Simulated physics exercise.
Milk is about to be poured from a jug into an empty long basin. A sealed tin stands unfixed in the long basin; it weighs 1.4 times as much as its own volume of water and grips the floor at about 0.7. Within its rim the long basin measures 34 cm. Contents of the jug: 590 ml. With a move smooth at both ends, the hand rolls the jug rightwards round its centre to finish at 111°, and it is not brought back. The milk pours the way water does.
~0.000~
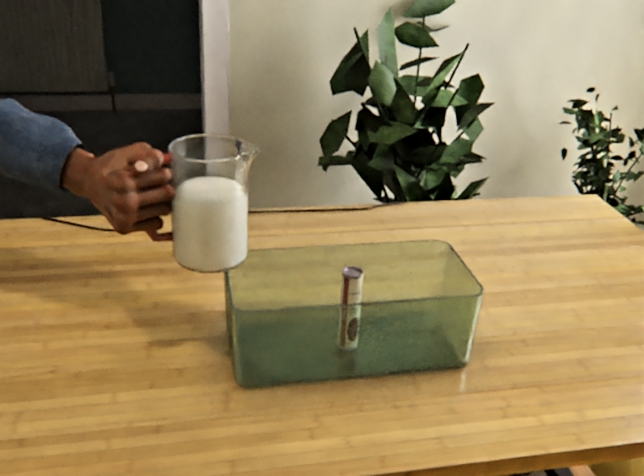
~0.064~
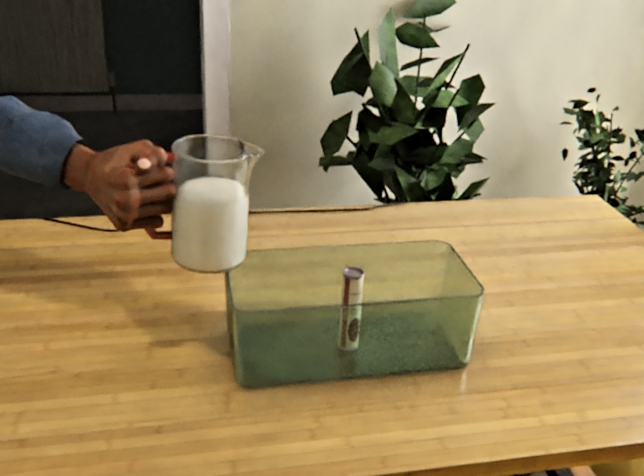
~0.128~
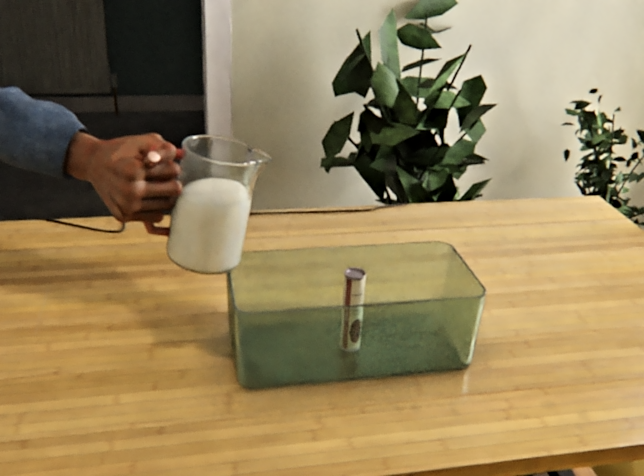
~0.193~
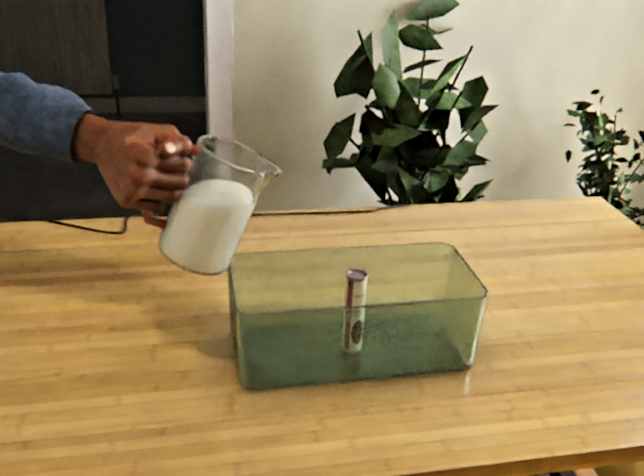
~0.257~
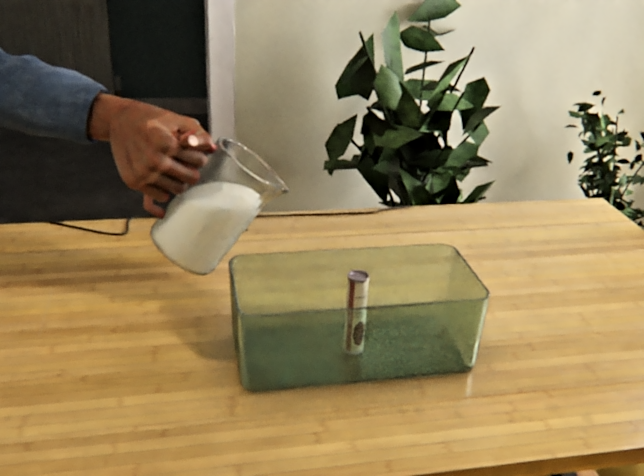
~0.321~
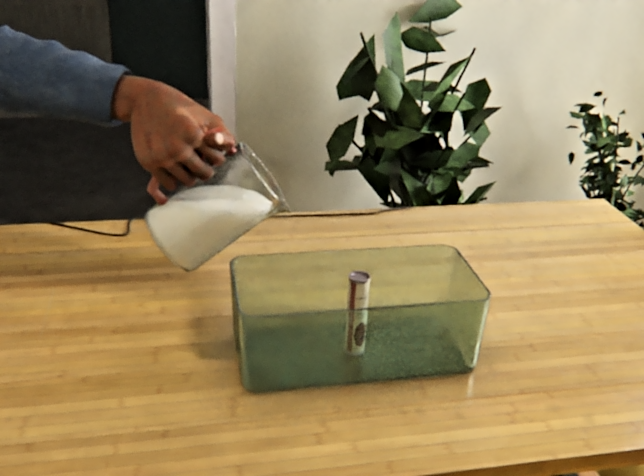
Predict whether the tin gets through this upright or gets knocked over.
My bet is it will last.
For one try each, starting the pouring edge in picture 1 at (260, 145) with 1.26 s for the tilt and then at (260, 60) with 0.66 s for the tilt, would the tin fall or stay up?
Run one: It does not tip. Run two: It tumbles.
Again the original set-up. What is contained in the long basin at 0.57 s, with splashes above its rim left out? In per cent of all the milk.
16 %, more or less.
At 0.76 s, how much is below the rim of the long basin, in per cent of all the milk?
Near 70 per cent of the total.
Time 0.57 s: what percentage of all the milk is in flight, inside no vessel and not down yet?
I'd put it at about 18 percent.
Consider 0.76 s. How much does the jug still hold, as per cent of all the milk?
Near 20 percent, more or less.
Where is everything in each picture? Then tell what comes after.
In the first frame, it leans 0°; its right rim is at (261, 147); the milk meets the walls at (173, 189) and (244, 187); the long basin's rim runs from (228, 282) to (466, 267); the tin's top is at (353, 275).
In the second frame, it leans 3°; its right rim is at (264, 150); the milk meets the walls at (174, 190) and (245, 187).
In the third frame, it leans 10°; its right rim is at (272, 158); the milk meets the walls at (176, 192) and (249, 188).
In the fourth frame, it leans 22°; its right rim is at (282, 172); the milk meets the walls at (176, 202) and (254, 191).
In the fifth frame, it leans 37°; its right rim is at (290, 190); the milk meets the walls at (164, 212) and (262, 195).
In the sixth frame, it leans 53°; its right rim is at (291, 210); the milk meets the walls at (153, 209) and (274, 201).
After 0.57 s the tilt is 106° and 67 per cent is still to pour; the tin stands where it began.
After 0.76 s the tilt is 111° and 19 per cent is still to pour; the tin stands where it began.
After 0.95 s the tilt is 111° and 3 per cent is still to pour; the tin stands where it began.
After 1.16 s the tilt is 111° and 0 per cent is still to pour; the tin stands where it began.
In the end the tin stands where it began.
